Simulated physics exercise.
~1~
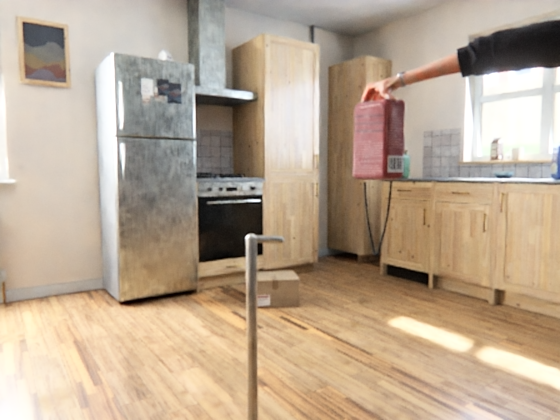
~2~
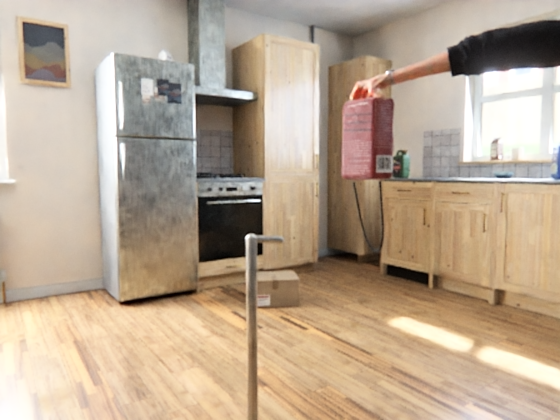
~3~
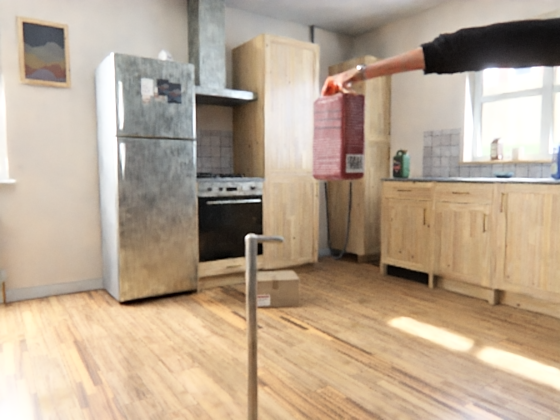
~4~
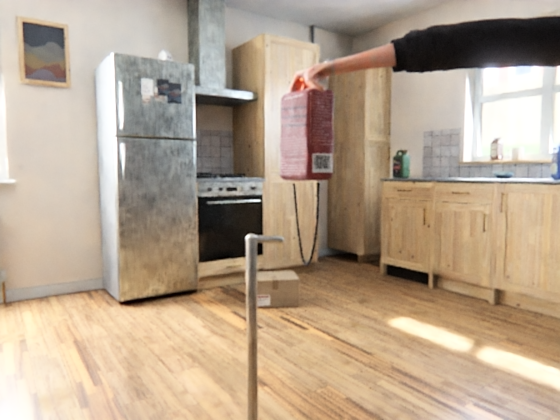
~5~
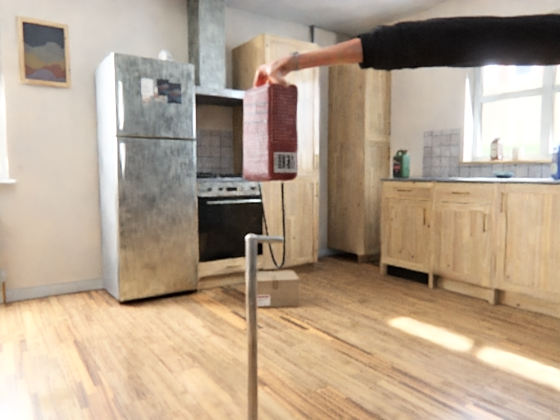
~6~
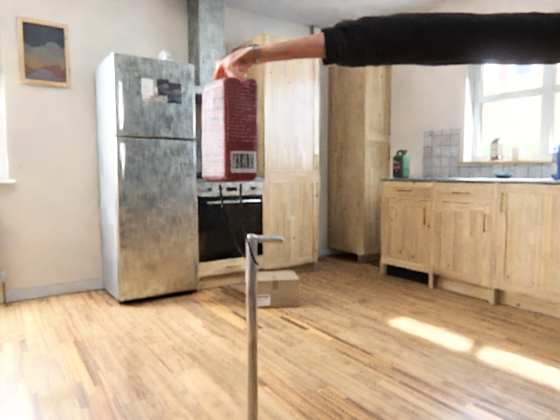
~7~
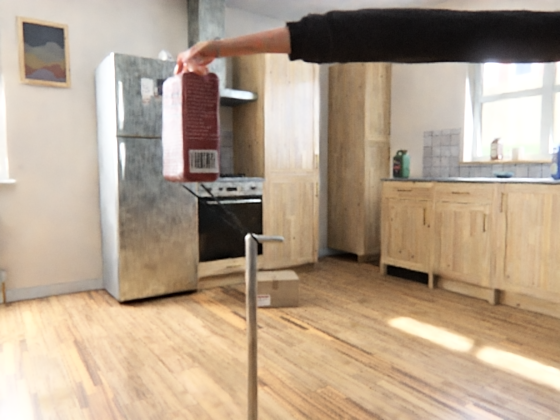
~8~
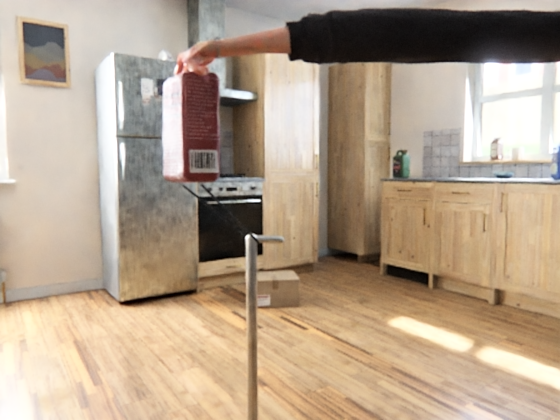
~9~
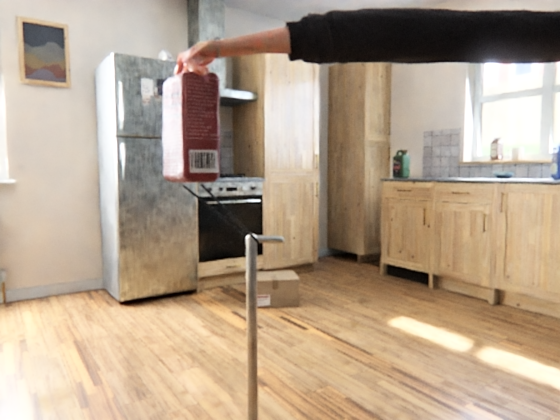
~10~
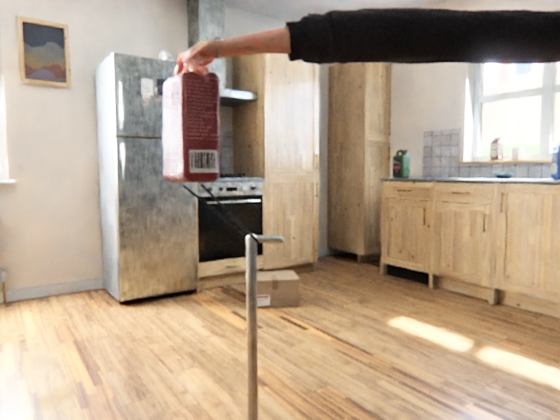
A hand carries a red sack left past a hooked post, snags its loop, and stops.
